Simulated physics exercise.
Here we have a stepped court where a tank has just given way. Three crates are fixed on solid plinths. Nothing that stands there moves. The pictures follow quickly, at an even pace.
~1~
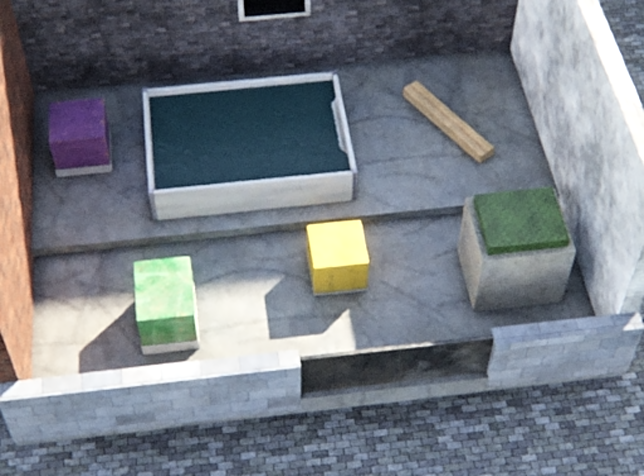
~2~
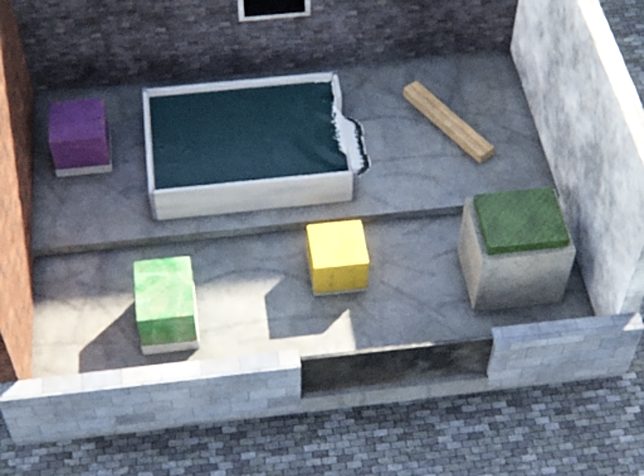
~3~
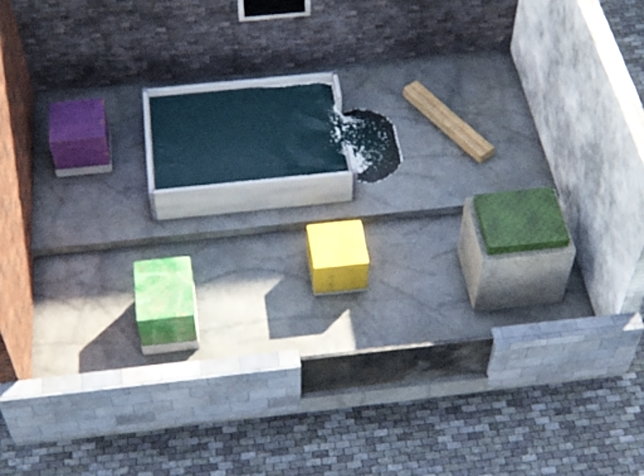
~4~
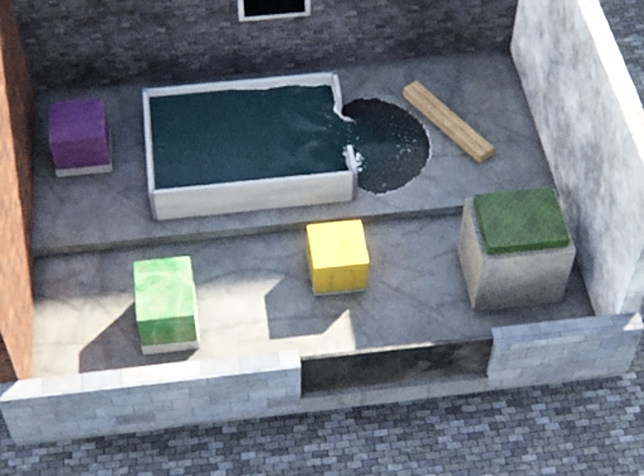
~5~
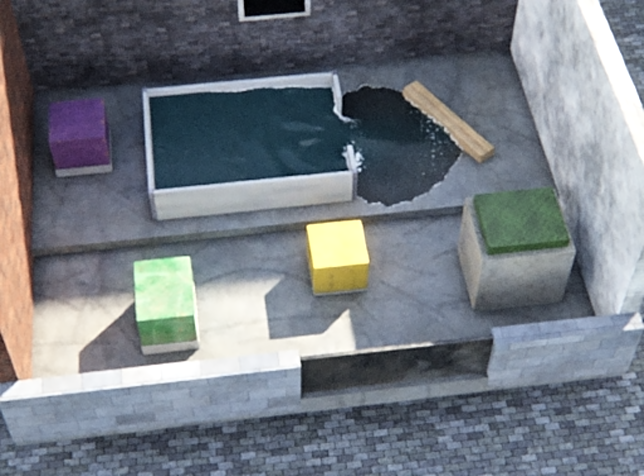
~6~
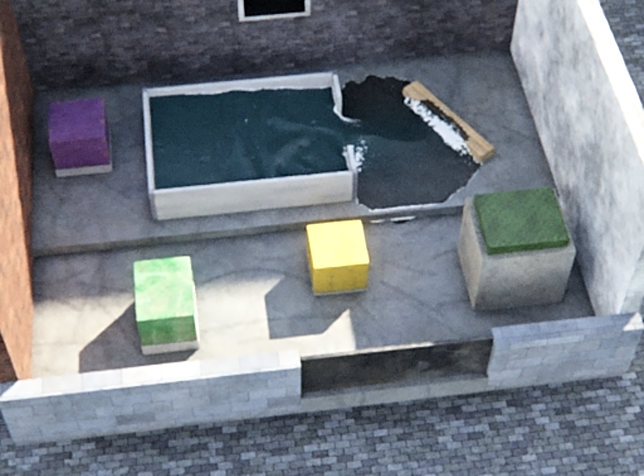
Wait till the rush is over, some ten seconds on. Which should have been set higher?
In the end: The green crate stays dry; the purple crate stays dry; the yellow crate gets wet.
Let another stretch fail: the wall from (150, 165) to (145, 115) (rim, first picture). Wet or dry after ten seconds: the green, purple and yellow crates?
One by one: Green is spared, purple is soaked, yellow is soaked.
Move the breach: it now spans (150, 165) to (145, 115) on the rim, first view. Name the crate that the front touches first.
I say the purple-painted one.
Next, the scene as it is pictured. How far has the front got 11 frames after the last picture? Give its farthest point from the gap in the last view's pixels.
Close to (601, 335).
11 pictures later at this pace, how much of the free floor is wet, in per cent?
Roughly 30 per cent.
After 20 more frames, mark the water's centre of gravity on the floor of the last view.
Roughly at (354, 164).
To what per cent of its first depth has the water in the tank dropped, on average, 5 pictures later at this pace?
About 80 per cent.
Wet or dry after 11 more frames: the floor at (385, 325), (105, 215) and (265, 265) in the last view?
In turn: Clear, no water, not flooded.
A moment on, water covers 20 % of the floor; the green crate not reached, the purple crate not reached, the yellow crate not reached.
Next, water covers 30 % of the floor; the green crate not reached, the purple crate not reached, the yellow crate not reached.
Then, water covers 40 % of the floor; the green crate not reached, the purple crate not reached, the yellow crate water round its plinth.
Later, water covers 65 % of the floor; the green crate water round its plinth, the purple crate water round its plinth, the yellow crate water round its plinth.
In the end, water covers 90 % of the floor; the green crate stayed above the water, the purple crate stayed above the water, the yellow crate was topped.
